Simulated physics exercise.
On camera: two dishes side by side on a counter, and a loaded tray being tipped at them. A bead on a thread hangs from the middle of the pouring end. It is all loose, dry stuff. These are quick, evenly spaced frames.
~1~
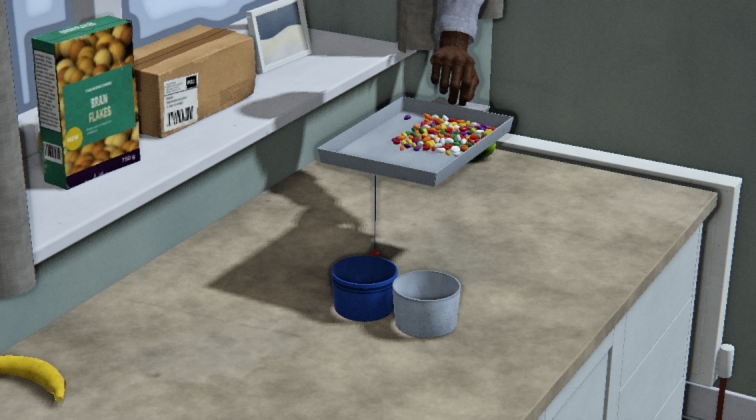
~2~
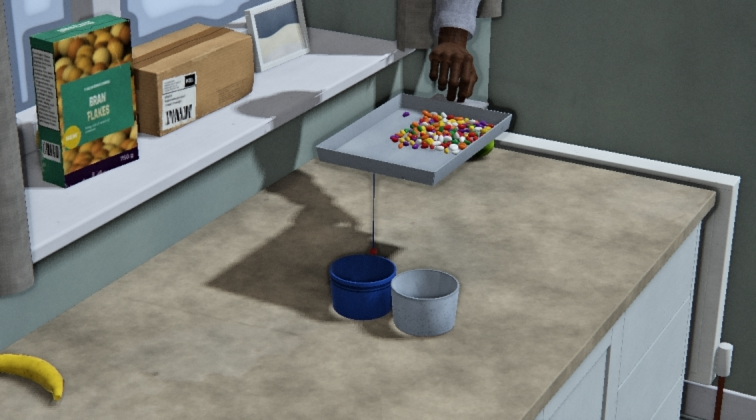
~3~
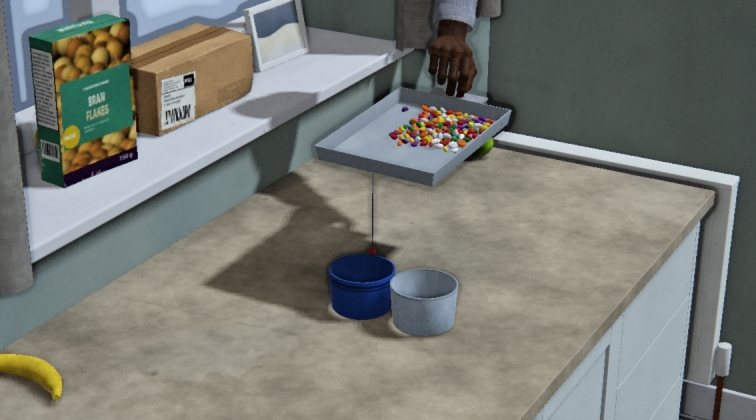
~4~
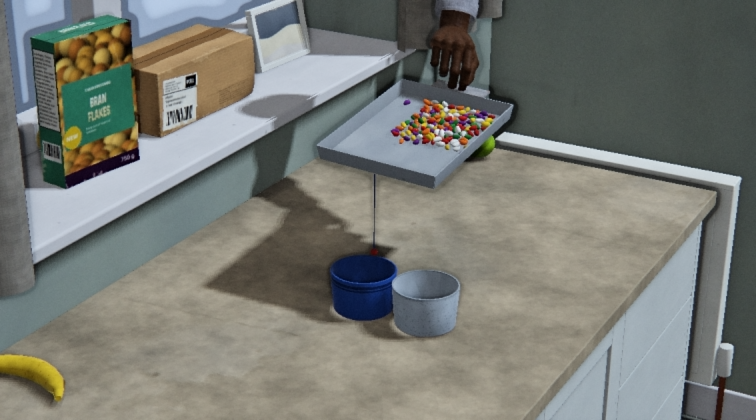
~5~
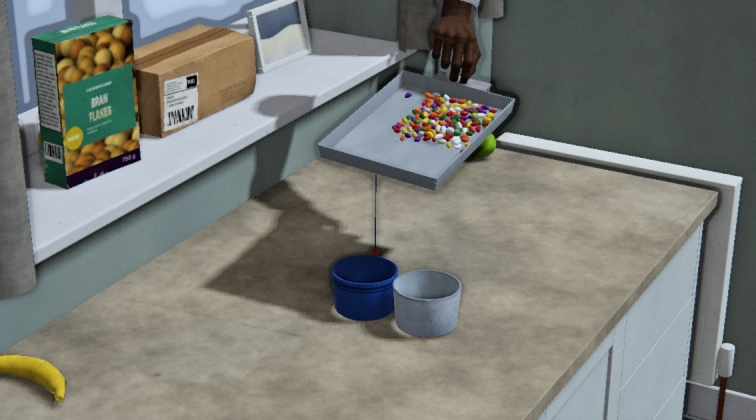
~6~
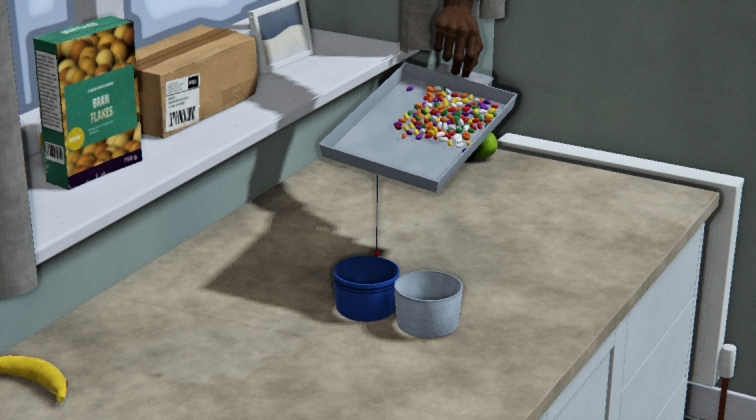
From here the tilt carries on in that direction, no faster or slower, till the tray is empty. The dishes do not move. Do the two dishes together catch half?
Together they catch over half.
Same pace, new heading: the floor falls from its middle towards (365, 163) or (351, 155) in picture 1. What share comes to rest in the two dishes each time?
Roughly 30 per cent, and 0 per cent.
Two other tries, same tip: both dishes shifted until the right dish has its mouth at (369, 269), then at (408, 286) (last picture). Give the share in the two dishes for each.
Near 0 % and 70 %.
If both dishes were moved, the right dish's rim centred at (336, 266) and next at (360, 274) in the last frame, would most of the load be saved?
The first try: Below a half. The second: Less than half.
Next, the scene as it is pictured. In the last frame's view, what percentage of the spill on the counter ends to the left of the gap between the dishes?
Close to 30 per cent.
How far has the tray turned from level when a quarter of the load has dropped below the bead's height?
Near 95 degrees.
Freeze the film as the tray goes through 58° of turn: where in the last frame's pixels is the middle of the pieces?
Roughly at (425, 167).
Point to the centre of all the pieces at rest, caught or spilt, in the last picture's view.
Close to (426, 315).
Soon, tray tipped steeply; nearly all on the tray; a stray few in the right dish; a stray few in the air.
A while on, tray tipped right over; about a third on the tray; about a third in the right dish; a stray few in the left dish; a stray few outside both; about a quarter in the air.
Towards the end, tray tipped past a quarter turn; most in the right dish; a stray few in the left dish; a small part outside both.
Finally, tray tipped past a quarter turn; most in the right dish; a stray few in the left dish; a small part outside both.
